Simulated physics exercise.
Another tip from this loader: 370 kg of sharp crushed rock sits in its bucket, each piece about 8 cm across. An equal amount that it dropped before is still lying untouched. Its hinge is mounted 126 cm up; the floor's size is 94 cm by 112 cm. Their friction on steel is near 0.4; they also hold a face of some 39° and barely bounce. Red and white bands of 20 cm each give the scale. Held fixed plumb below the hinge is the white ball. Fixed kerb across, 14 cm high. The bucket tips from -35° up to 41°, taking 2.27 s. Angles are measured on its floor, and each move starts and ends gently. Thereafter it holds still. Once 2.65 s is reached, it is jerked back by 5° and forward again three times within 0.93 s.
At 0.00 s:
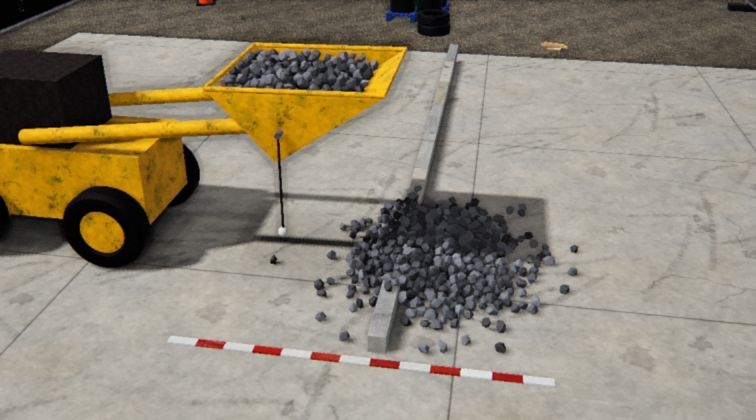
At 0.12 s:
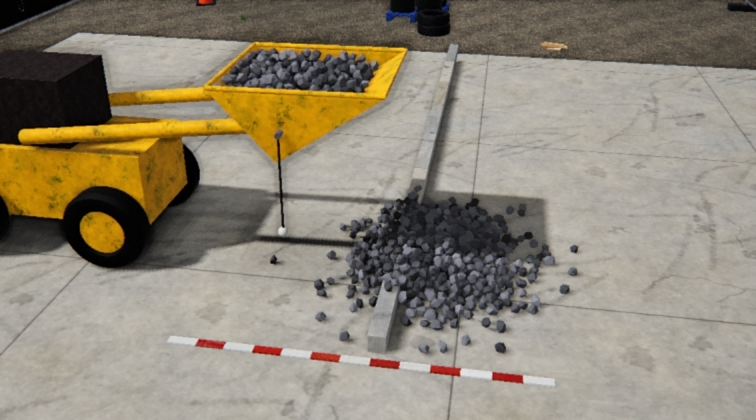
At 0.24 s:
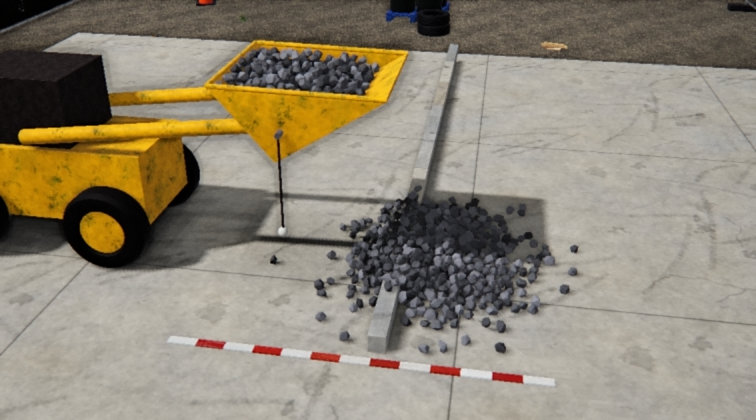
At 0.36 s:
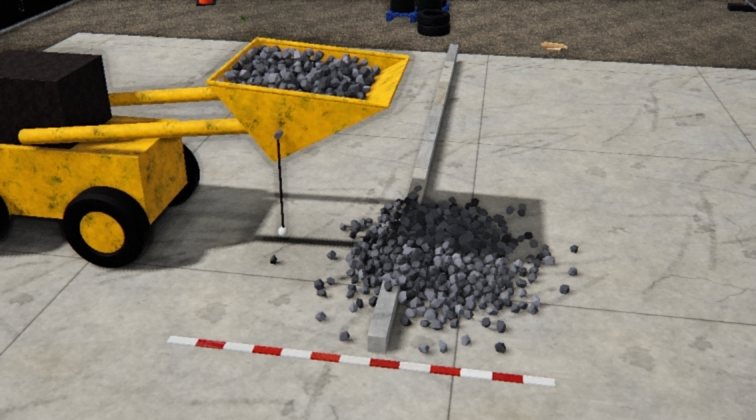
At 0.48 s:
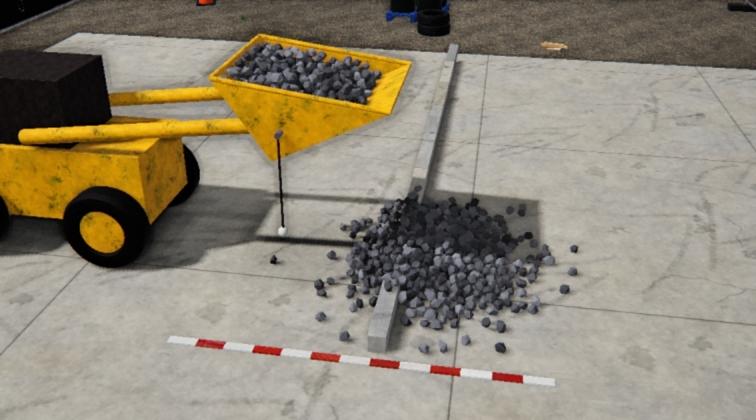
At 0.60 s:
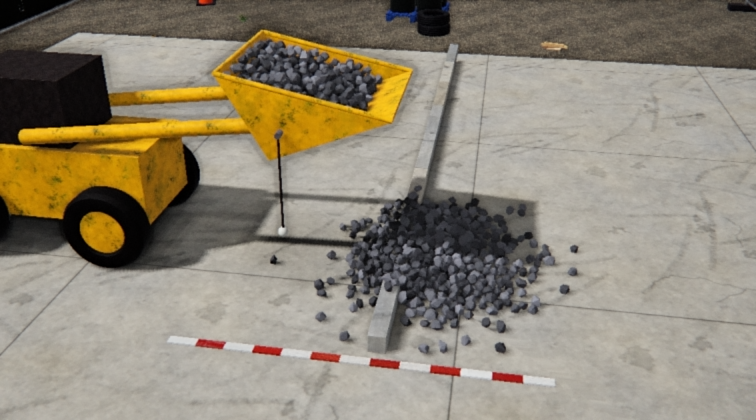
A yellow loader's bucket, heaped with grey stones, starts out still and then tilts slowly and slightly, its far end rising on the left while the stones shift a little inside. The loader stands at left on pale concrete slabs, seen from above by a still camera. Below and right, a grey stone pile lies motionless across a long kerb, behind a red-and-white striped bar.
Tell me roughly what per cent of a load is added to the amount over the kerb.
Roughly 45 per cent of a load is added.
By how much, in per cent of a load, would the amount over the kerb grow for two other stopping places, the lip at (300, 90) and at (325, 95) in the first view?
First place: Roughly 0 %; second place: Roughly 0 %.
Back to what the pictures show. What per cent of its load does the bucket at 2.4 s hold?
It still holds about 30 per cent.
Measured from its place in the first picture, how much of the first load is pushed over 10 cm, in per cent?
The answer is about 5 per cent.
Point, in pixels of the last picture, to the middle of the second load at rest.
Their centre rests close to (402, 237).
After 1.7 s the floor is at 29°; in per cent of one load, 98 in the bucket, 25 on this side of the kerb, 77 over the kerb; the foremost stones are at (553, 261).
After 2.4 s the floor is at 41°; in per cent of one load, 28 in the bucket, 75 on this side of the kerb, 97 over the kerb; the foremost stones are at (553, 261).
After 4.0 s the floor is at 41°; in per cent of one load, 0 in the bucket, 78 on this side of the kerb, 122 over the kerb; the foremost stones are at (562, 267).
After 6.7 s the floor is at 41°; in per cent of one load, 0 in the bucket, 78 on this side of the kerb, 122 over the kerb; the foremost stones are at (562, 267). Net gain over the kerb, 45.
